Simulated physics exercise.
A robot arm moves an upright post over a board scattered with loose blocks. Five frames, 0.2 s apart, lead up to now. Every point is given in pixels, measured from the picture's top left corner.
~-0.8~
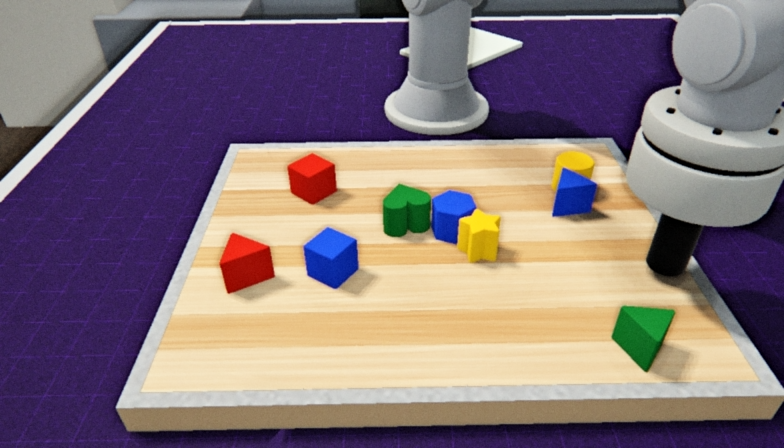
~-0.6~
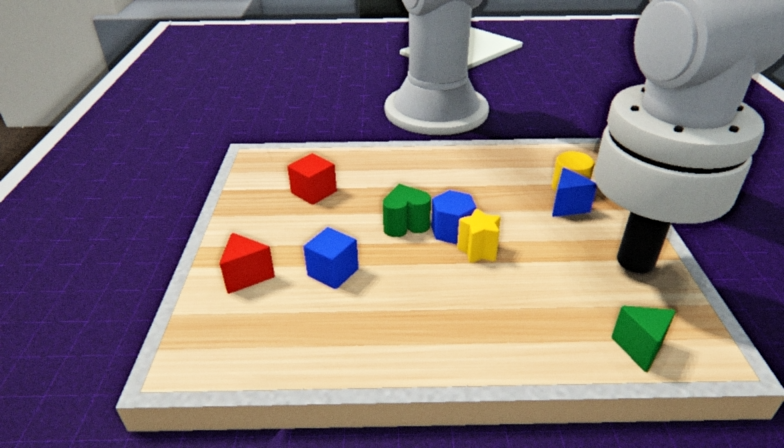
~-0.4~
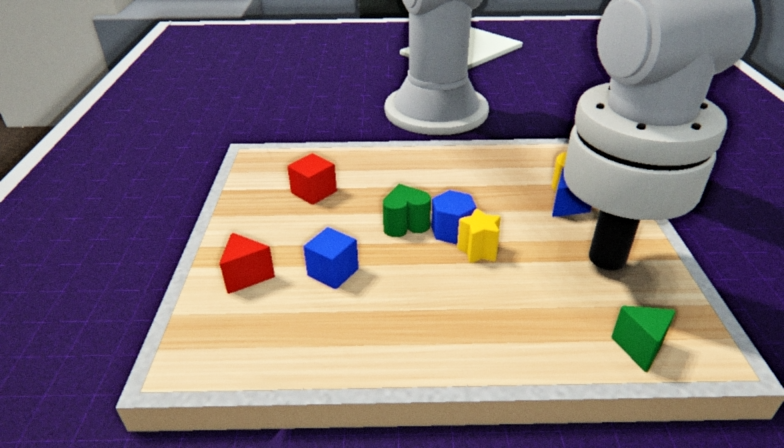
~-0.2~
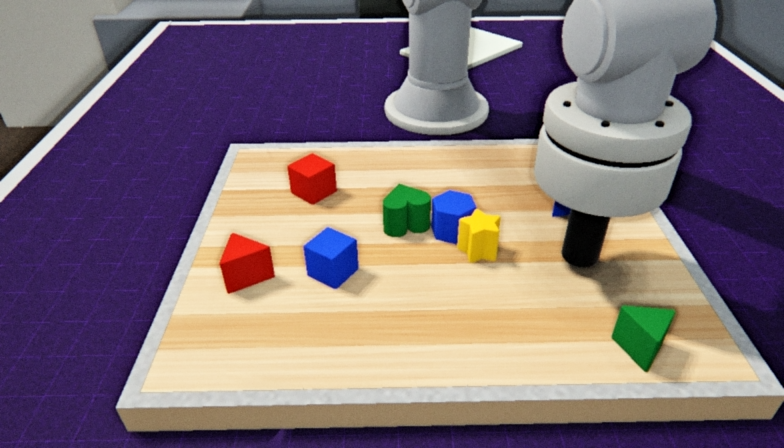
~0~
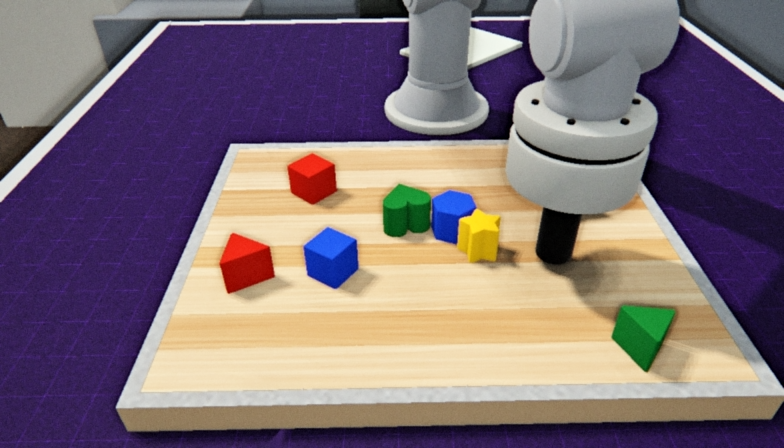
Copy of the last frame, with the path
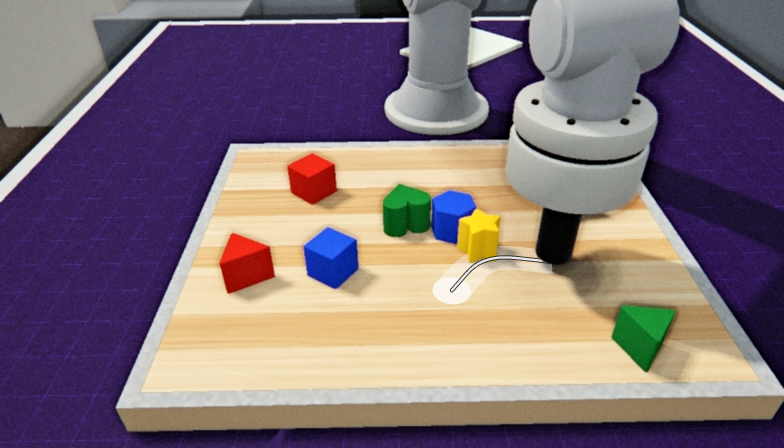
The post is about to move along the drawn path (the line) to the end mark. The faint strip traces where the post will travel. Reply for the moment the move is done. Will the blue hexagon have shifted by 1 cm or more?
I believe so.
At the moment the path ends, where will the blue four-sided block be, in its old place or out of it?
Once the path ends, it is where it was.
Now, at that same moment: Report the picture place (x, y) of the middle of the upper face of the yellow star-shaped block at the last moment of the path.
It comes to (453, 220).
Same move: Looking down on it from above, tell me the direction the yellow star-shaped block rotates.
It goes clockwise.
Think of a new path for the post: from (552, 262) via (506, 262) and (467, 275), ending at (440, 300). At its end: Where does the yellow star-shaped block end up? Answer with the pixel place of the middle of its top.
I'd expect the centre of its top face to be at (454, 223).
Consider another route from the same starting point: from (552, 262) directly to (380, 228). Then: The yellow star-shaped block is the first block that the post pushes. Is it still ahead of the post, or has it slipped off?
I predict the post has moved past it.
The line goes from (552, 262) via (509, 258) and (474, 267), ending at (452, 290).
The first path, step by step. One third of the way, post at (510, 251); nothing pushed yet.
Two thirds of the way, post at (474, 260); green heart at (402, 195); blue hexagon at (447, 197), turned 15° clockwise; yellow star-shaped block at (453, 220), turned 40° clockwise.
At the end, post at (452, 283); blue four-sided block unmoved; green heart at (402, 195); blue hexagon at (447, 197), turned 15° clockwise; yellow star-shaped block at (453, 220), turned 45° clockwise.
